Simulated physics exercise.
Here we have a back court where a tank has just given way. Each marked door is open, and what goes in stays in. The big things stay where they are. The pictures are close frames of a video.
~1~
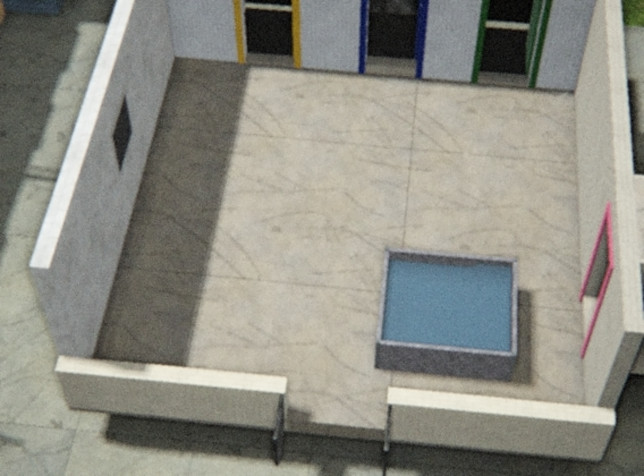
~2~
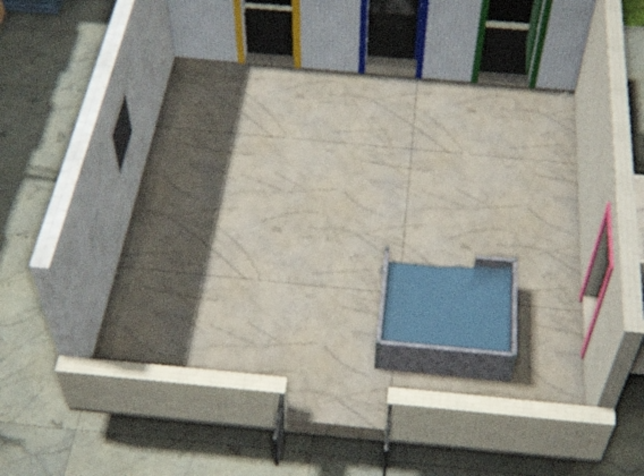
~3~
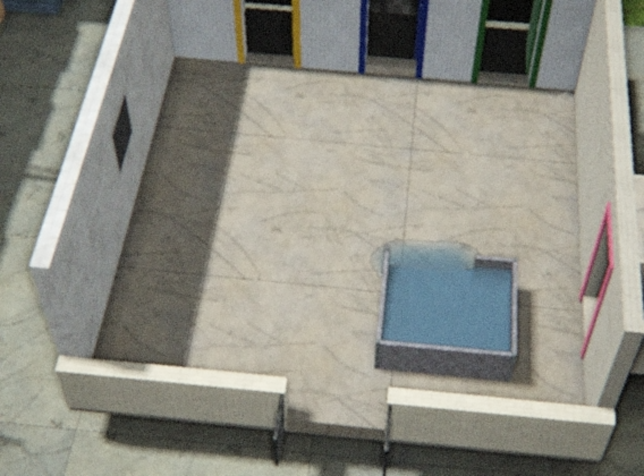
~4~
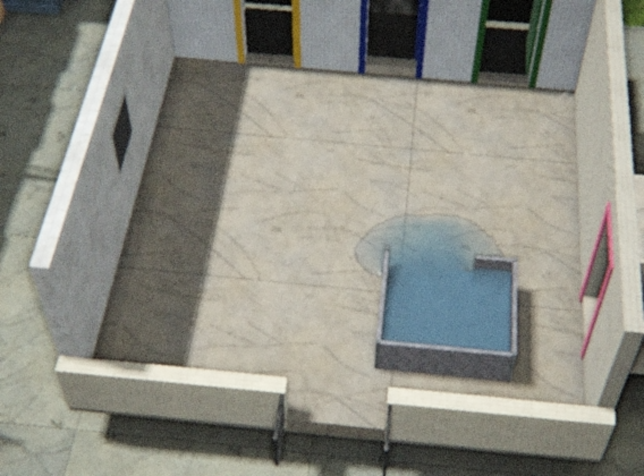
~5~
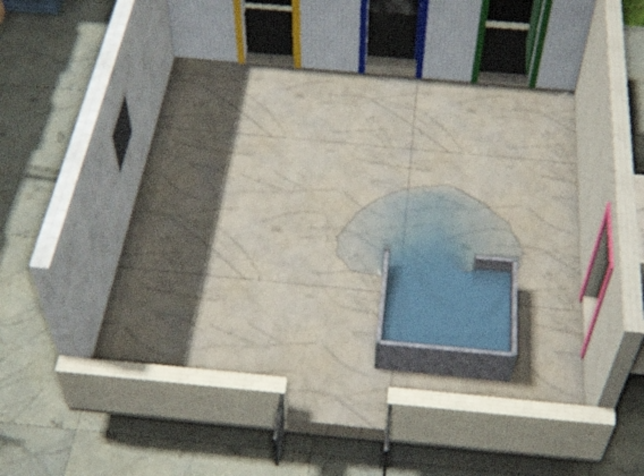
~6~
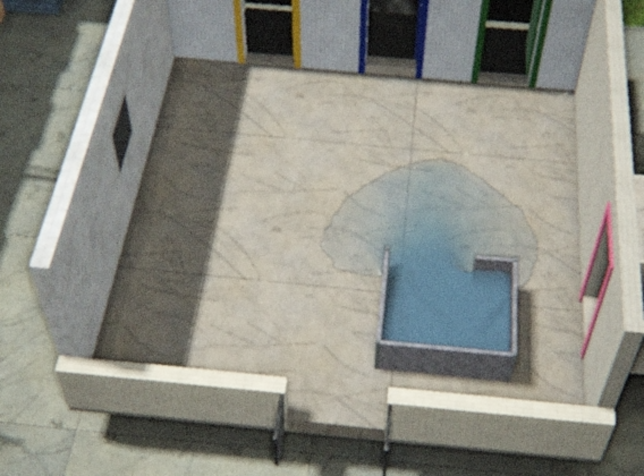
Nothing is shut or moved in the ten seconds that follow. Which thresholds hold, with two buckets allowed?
The yellow door floods; the blue door holds within the limit; the pink door holds within the limit; the green door floods.
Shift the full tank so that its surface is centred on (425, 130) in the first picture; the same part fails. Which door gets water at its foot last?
It is the pink-painted one.
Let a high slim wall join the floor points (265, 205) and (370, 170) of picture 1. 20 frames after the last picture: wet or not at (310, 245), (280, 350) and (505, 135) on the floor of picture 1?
In that order: Awash, clear, covered.
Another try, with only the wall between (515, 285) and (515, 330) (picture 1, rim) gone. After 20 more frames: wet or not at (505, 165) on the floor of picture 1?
At that place: Wet.
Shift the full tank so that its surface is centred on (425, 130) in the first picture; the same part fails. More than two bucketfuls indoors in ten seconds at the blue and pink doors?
Then: The blue one passes that mark; the pink one stays under.
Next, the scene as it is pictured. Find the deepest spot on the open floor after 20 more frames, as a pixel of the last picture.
Near (568, 97).
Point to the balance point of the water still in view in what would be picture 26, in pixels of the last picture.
I would point to (418, 189).
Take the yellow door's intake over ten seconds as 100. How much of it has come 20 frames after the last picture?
I make it 35 per cent.
A moment on, water covers 30 % of the floor; the yellow door not reached, the blue door not reached, the pink door not reached, the green door not reached.
Next, water covers 40 % of the floor; the yellow door not reached, the blue door wet at the sill, nothing in, the pink door not reached, the green door over two buckets in.
Then, water covers 50 % of the floor; the yellow door under two buckets in, the blue door under two buckets in, the pink door not reached, the green door far over two buckets in.
Later, water covers 55 % of the floor; the yellow door over two buckets in, the blue door under two buckets in, the pink door not reached, the green door far over two buckets in.
In the end, water covers 85 % of the floor; the yellow door over two buckets in, the blue door under two buckets in, the pink door wet at the sill, nothing in, the green door far over two buckets in.
